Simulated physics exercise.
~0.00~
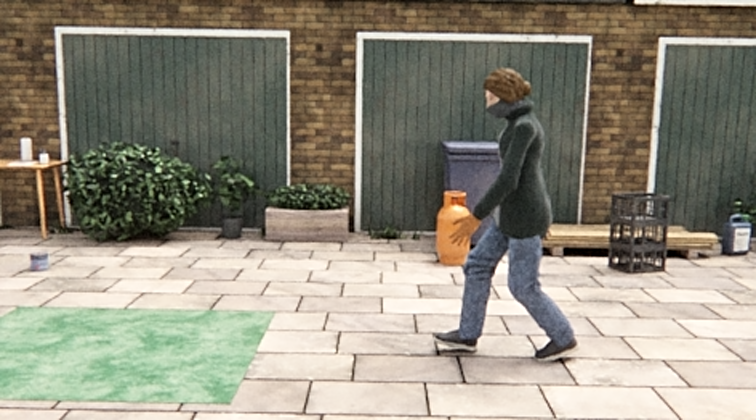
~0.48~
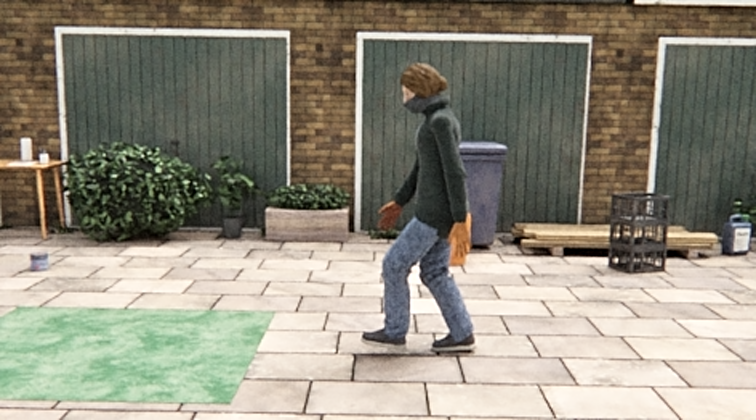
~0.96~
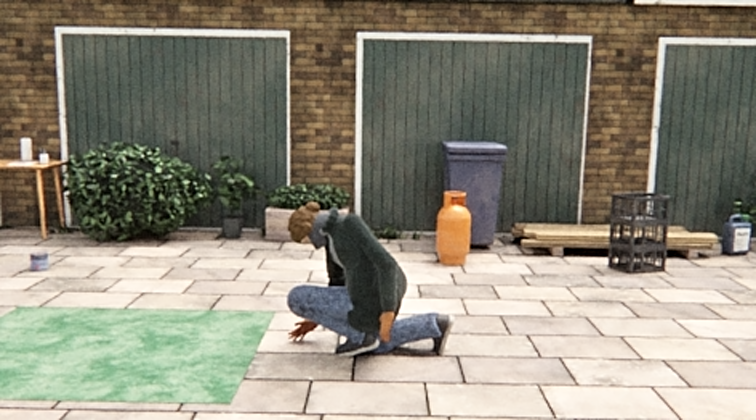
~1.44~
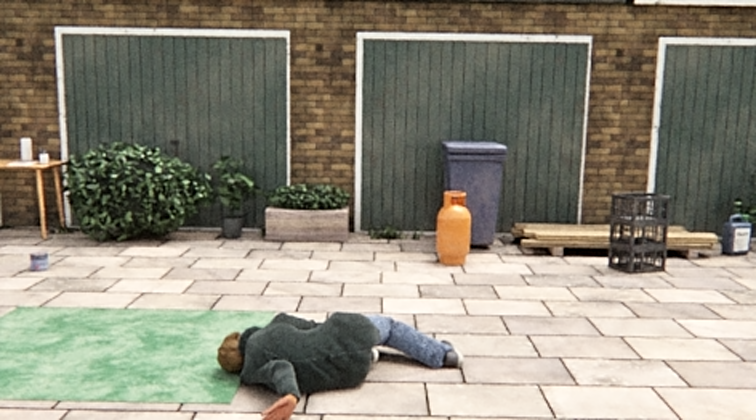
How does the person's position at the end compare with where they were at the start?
At the start the person was upright and walking on the paving towards the right, in front of the middle garage door. By the end they were further left and nearer the viewer, lying on the ground beside the green mat.
A person in a dark green top and jeans walked left across the paving towards a green mat, sank down onto bent knees, then toppled forward and ended up lying on the ground, head at the mat's edge and chest short of it.
